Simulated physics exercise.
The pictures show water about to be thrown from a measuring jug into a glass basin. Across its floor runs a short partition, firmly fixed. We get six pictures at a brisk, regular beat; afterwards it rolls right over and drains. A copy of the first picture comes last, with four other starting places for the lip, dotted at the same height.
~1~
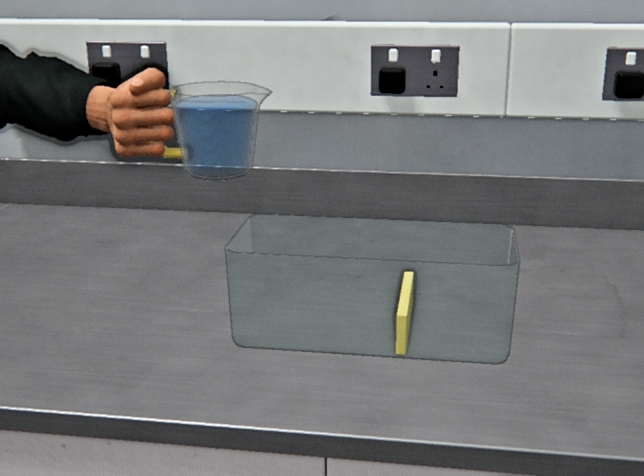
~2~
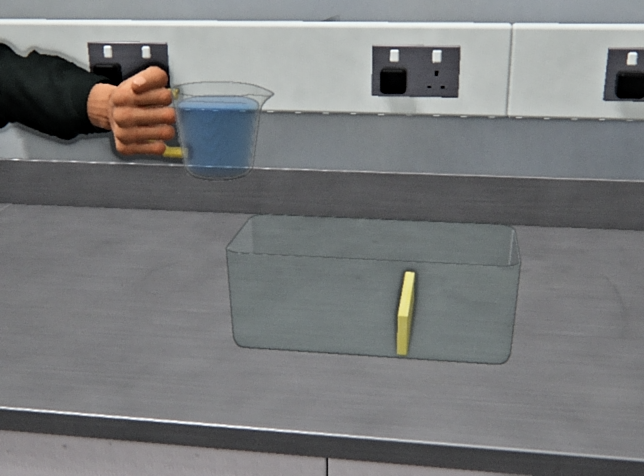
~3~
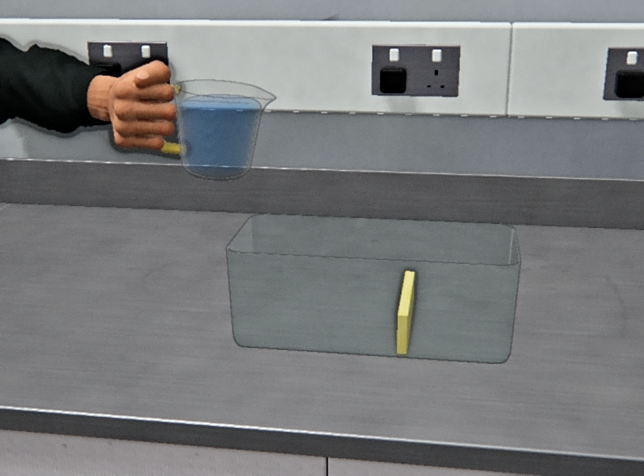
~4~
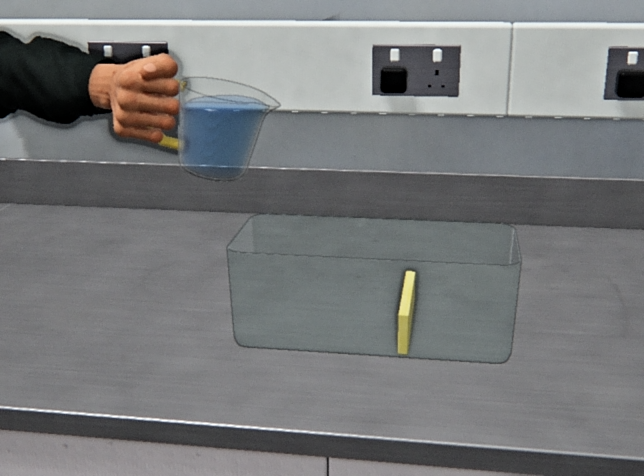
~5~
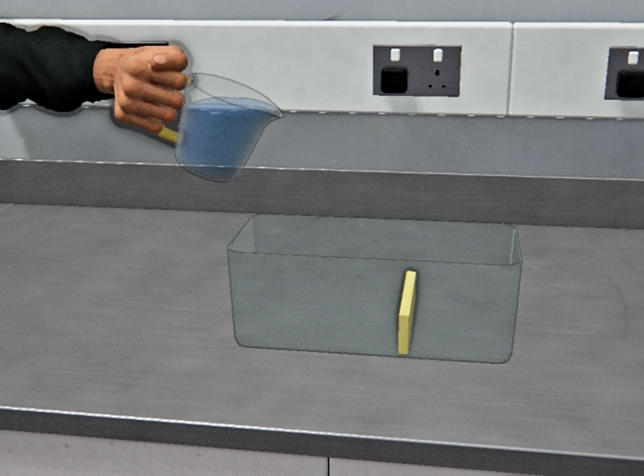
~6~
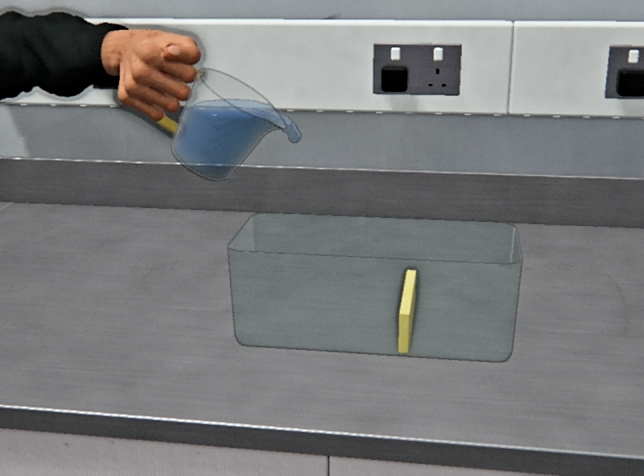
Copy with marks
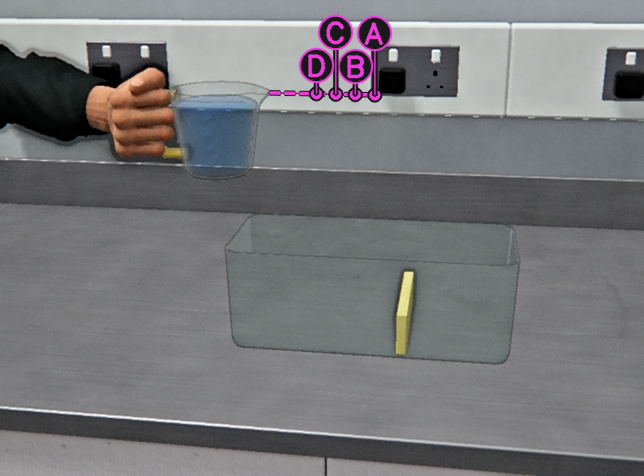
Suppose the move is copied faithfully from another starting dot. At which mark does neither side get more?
B.
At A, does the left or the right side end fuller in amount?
The right side.
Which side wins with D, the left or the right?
The left one.
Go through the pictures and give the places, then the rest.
Upright, lip at (270, 92); basin from (233, 343) to (509, 361); top of the wall at (406, 292); nothing has left yet.
Upright, lip at (272, 94); nothing has left yet.
Tipped about 6°, lip at (275, 98); nothing has left yet.
Tipped about 13°, lip at (279, 106); nothing has left yet.
Tipped about 21°, lip at (283, 116); nothing has left yet.
Tipped about 32°, lip at (285, 127); water is over the lip, down to (296, 139).
On the marked copy, A at (374, 95); B at (355, 94); C at (335, 94); D at (316, 93).
With A, about 16 % ends left of the wall and 83 % right of it.
With B, about 50 % ends left of the wall and 49 % right of it.
With C, about 88 % ends left of the wall and 11 % right of it.
With D, about 95 % ends left of the wall and 3 % right of it.
